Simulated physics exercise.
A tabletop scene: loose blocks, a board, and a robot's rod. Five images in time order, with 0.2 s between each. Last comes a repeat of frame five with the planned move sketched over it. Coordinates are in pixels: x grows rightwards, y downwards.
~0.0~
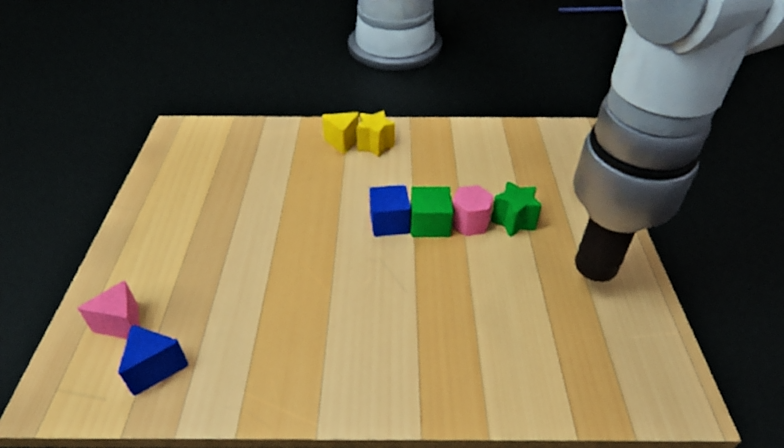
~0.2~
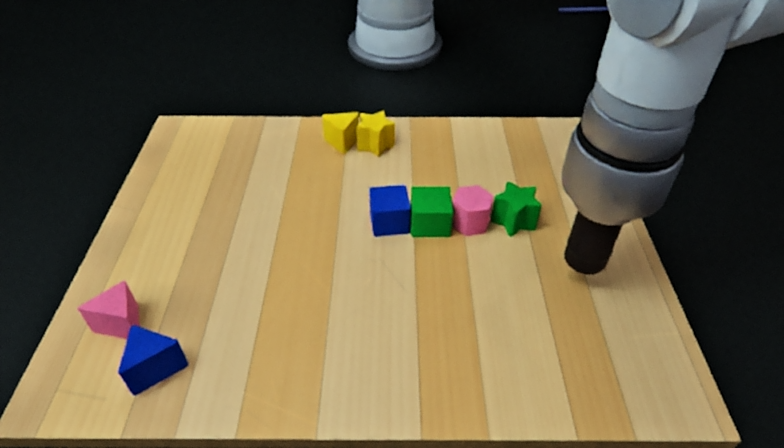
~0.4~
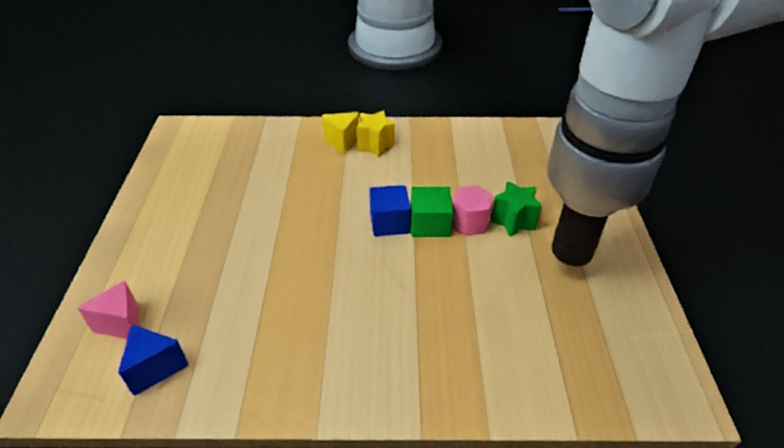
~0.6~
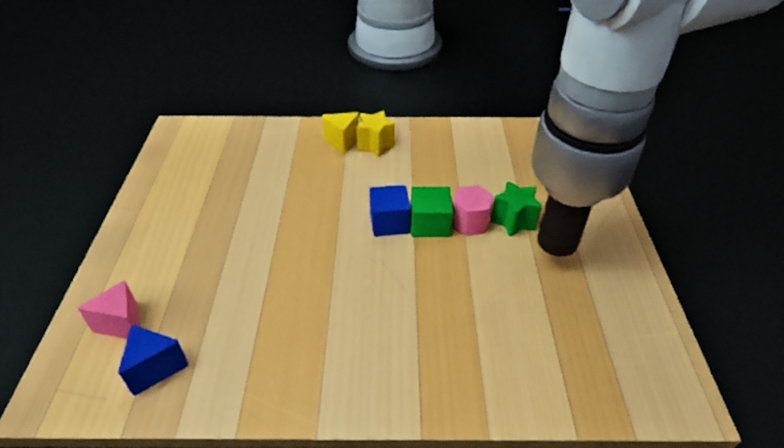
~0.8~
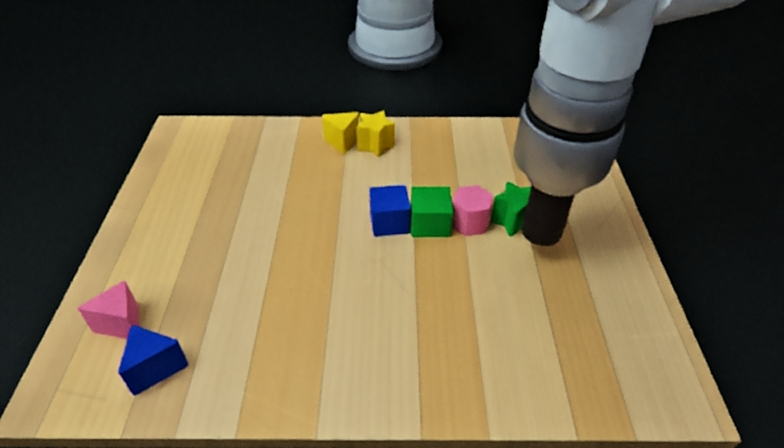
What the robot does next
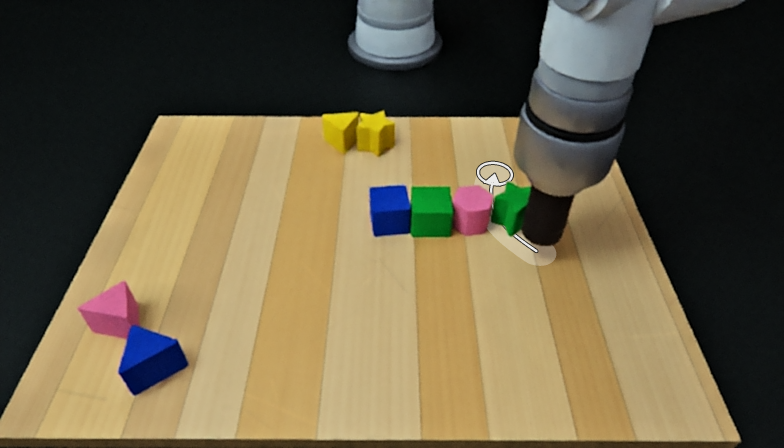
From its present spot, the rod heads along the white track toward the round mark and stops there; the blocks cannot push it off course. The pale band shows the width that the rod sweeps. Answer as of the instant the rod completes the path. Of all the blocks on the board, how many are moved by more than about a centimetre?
Two blocks shift.
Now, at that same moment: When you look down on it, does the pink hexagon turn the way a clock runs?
Answer: No.
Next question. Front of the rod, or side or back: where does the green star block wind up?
Ahead to the end.
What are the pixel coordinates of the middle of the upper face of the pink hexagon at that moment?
It comes to (461, 186).
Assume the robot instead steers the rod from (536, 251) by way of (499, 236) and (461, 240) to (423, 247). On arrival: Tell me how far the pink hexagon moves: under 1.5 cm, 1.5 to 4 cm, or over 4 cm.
It goes 1.5 to 4 cm.
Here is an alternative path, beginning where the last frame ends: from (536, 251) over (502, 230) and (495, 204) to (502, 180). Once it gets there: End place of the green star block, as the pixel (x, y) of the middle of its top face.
Its top centre is at about (507, 136).
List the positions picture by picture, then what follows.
In the first picture, rod tip at (596, 267); block tops, blue square piece at (390, 198); green square piece at (432, 199); pink hexagon at (473, 198); green star block at (519, 196).
In the second picture, rod at (585, 260); blocks unchanged.
In the third picture, rod at (572, 252); blocks unchanged.
In the fourth picture, rod at (557, 243); blocks unchanged.
In the fifth picture, rod at (541, 233); blue square piece at (390, 198); green square piece at (432, 199); pink hexagon at (473, 198); green star block at (519, 196).
Path on the board, from (536, 251) via (505, 226) and (491, 198), ending at (495, 173).
The first path, step by step. One third of the way, rod at (509, 208); green star block at (502, 178), turned 15° clockwise.
Two thirds of the way, rod at (494, 180); blue square piece at (386, 199); green square piece at (426, 198); pink hexagon at (461, 186), turned 40° anticlockwise; green star block at (489, 153), turned 15° clockwise.
At the end, rod at (498, 156); blue square piece at (386, 199); green square piece at (426, 198); pink hexagon at (461, 186), turned 40° anticlockwise; green star block at (489, 131).
